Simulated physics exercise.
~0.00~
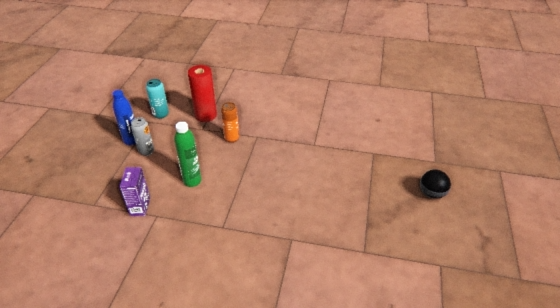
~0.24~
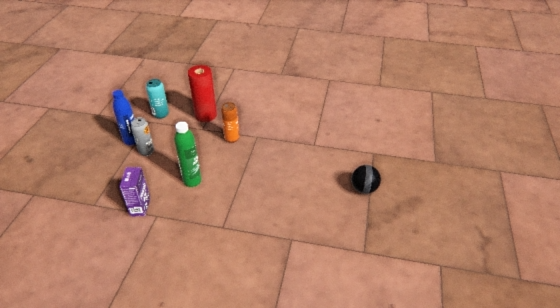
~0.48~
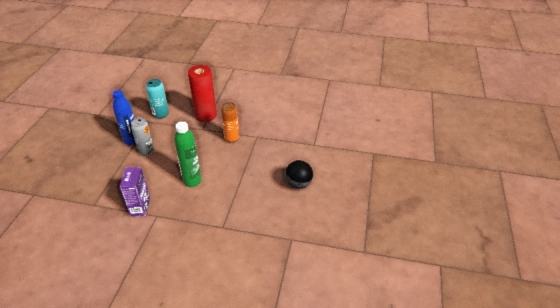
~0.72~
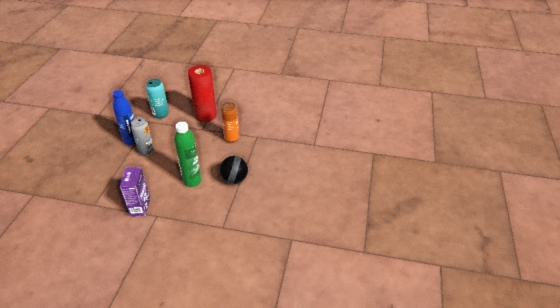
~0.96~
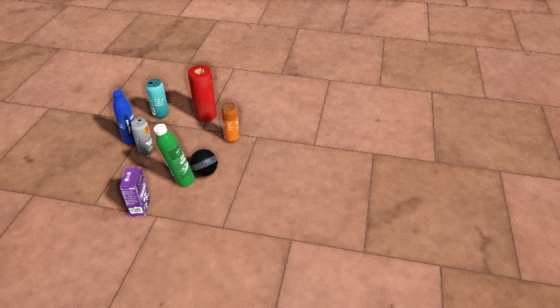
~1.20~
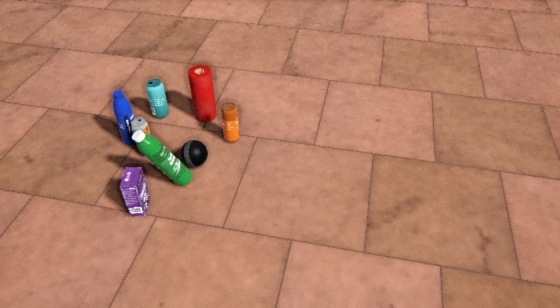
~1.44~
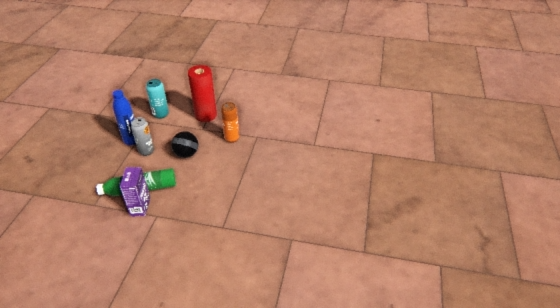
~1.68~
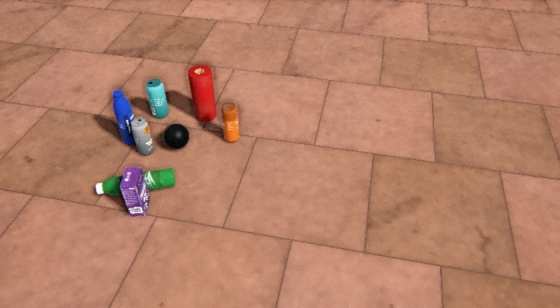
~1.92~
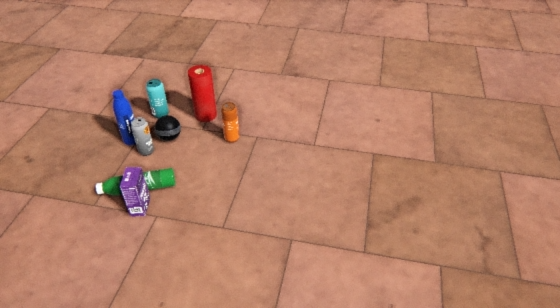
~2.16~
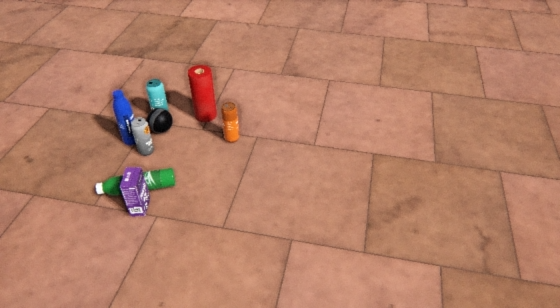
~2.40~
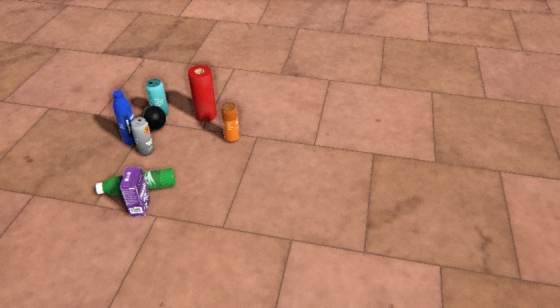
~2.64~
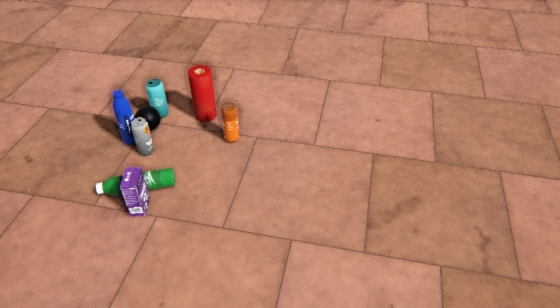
On a tiled stone floor, a black ball rolls left toward a cluster of seven upright containers and knocks over the green bottle, which ends up on its side by the purple carton, while the ball drifts on and settles among the still-standing blue, grey and turquoise ones.
